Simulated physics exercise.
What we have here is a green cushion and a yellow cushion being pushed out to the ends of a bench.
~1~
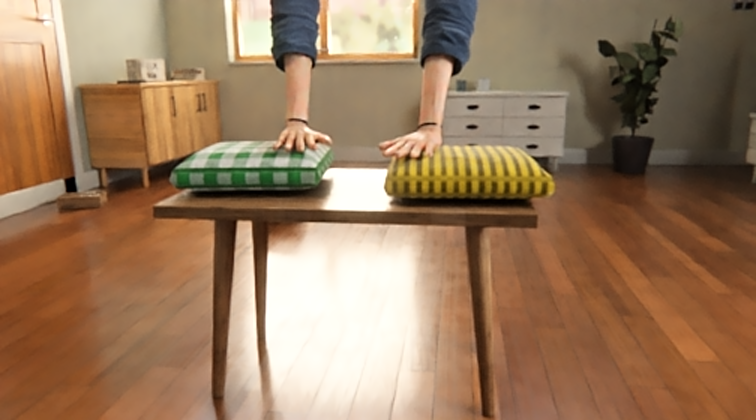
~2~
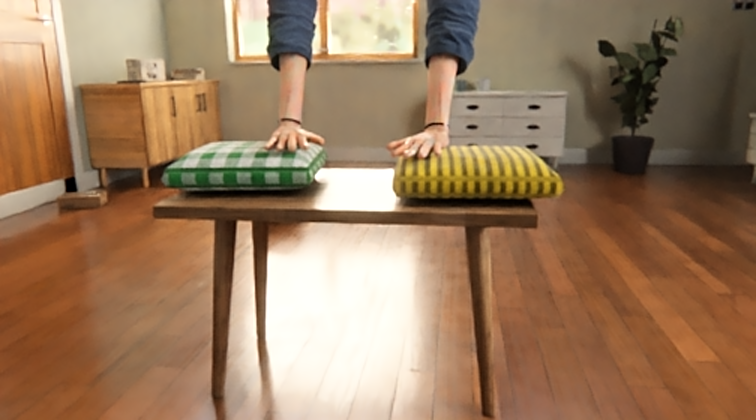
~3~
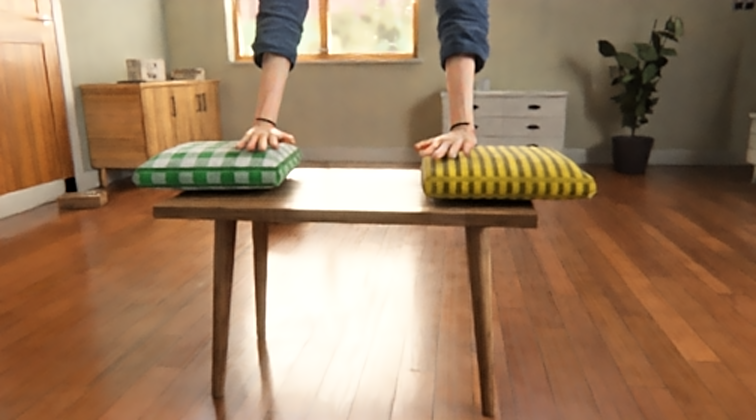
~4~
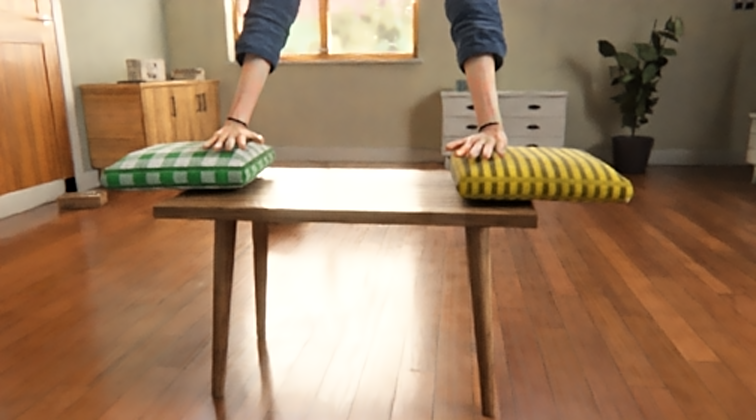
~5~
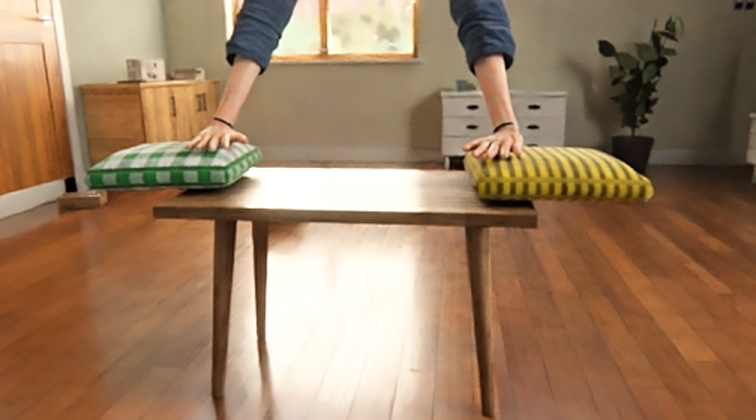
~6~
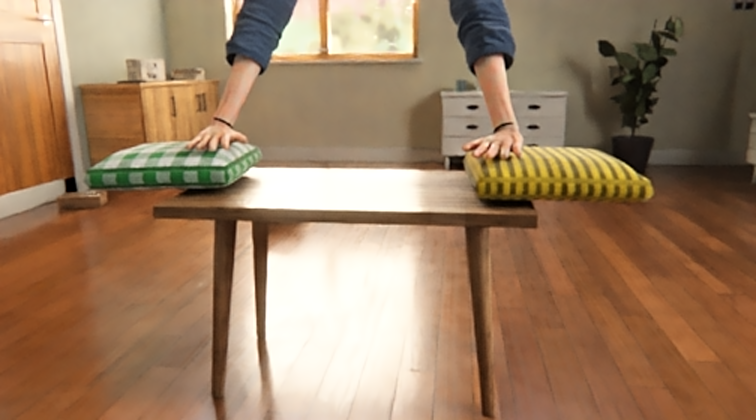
Two hands push a green cushion left and a yellow cushion right across a wooden bench.
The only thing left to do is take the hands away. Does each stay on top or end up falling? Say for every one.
My answer: The green cushion ends up falling; the yellow cushion ends up falling.
Then, 0.34 s later than the last view, green cushion falling near (179, 214); yellow cushion falling near (554, 222).
Then, 0.62 s later than the last view, green cushion on the floor near (121, 329); yellow cushion on the floor near (574, 350).
Finally, green cushion on the floor near (98, 334); yellow cushion on the floor near (585, 367). The green cushion goes down and the yellow cushion slumps off the end.
